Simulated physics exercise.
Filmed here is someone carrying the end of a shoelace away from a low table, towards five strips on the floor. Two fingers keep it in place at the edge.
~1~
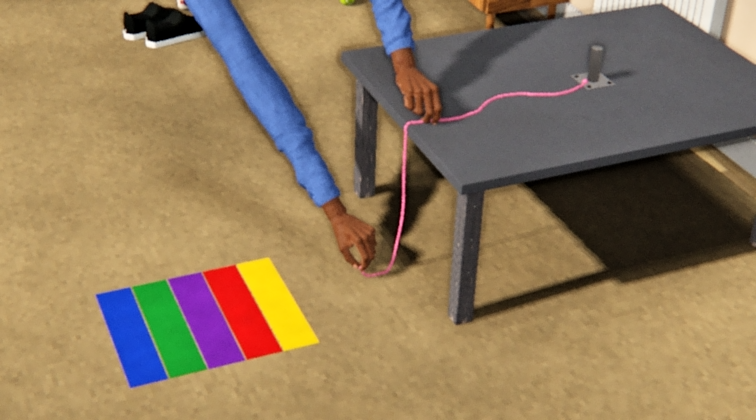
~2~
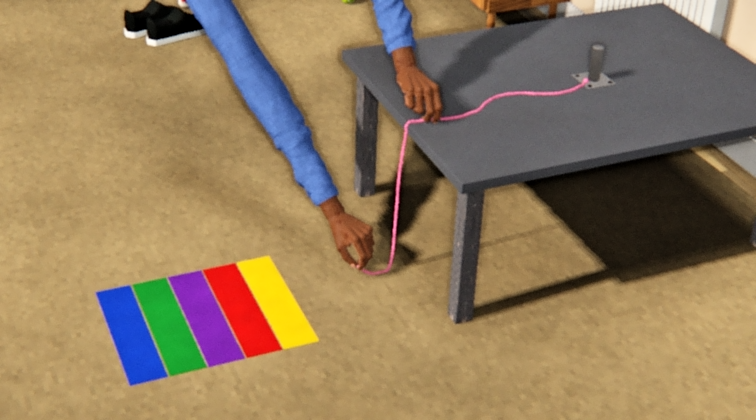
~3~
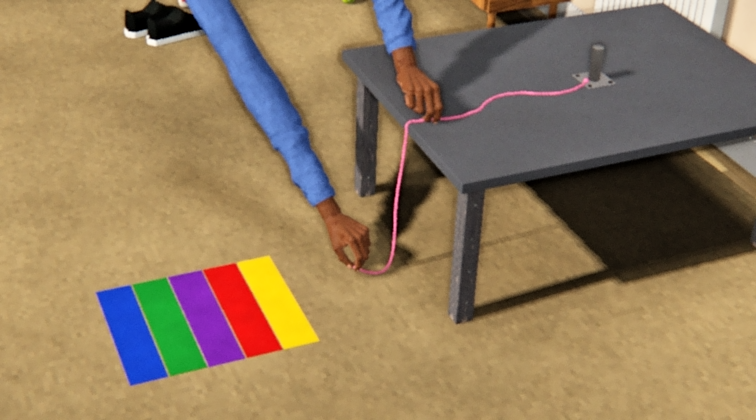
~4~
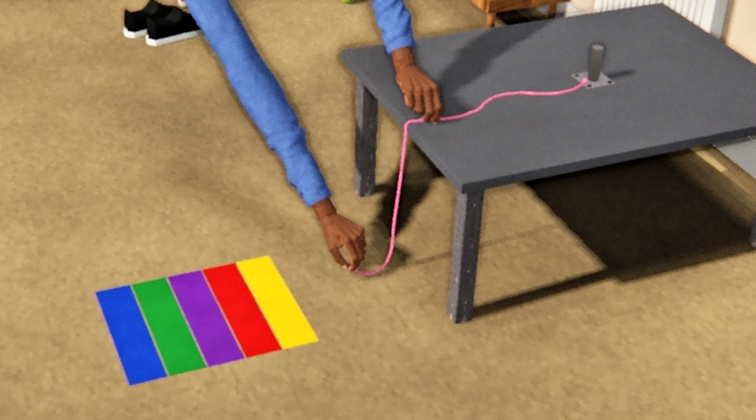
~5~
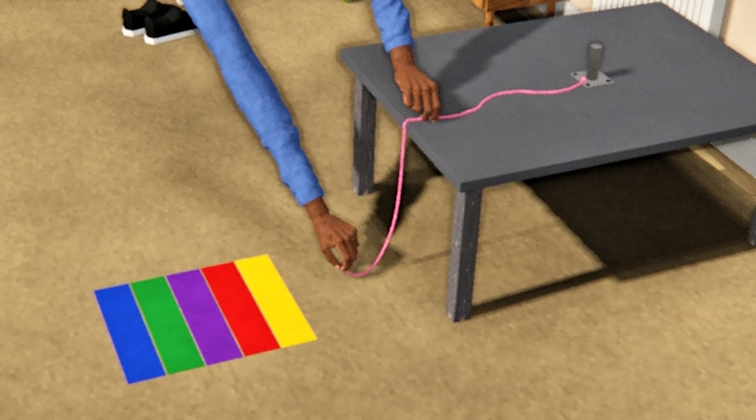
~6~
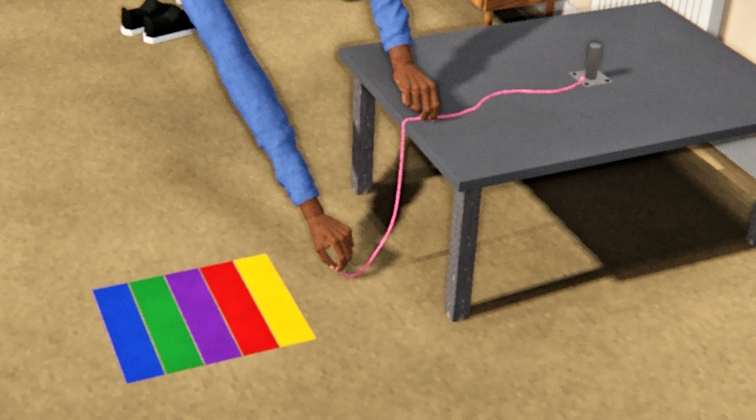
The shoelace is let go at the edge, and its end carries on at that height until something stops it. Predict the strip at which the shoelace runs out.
I would say the red strip.
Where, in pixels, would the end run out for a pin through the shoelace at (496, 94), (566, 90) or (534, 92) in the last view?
In order of the tries: About (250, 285), about (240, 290), about (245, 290).
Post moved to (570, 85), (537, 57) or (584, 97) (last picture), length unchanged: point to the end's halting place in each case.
In order, the pixels are (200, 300), (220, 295) and (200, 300).
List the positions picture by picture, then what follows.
In the first picture, end (360, 267); yellow (293, 330); red (256, 339); purple (219, 348); green (181, 356); blue (142, 366).
In the second picture, end (358, 266); shoelace through (571, 91) (505, 95) (461, 117) (405, 140) (397, 198) (392, 256).
In the third picture, end (354, 267).
In the fourth picture, end (350, 268); shoelace through (570, 91) (505, 94) (461, 117) (405, 139) (398, 198) (390, 256).
In the fifth picture, end (342, 268).
In the sixth picture, end (337, 268); shoelace through (568, 89) (503, 93) (458, 115) (403, 137) (398, 195) (375, 253).
Soon after, end near (300, 276); short of the strips.
After that, end near (261, 284); over yellow.
At the stop, end near (237, 290); over red. It gets as far as the red strip.
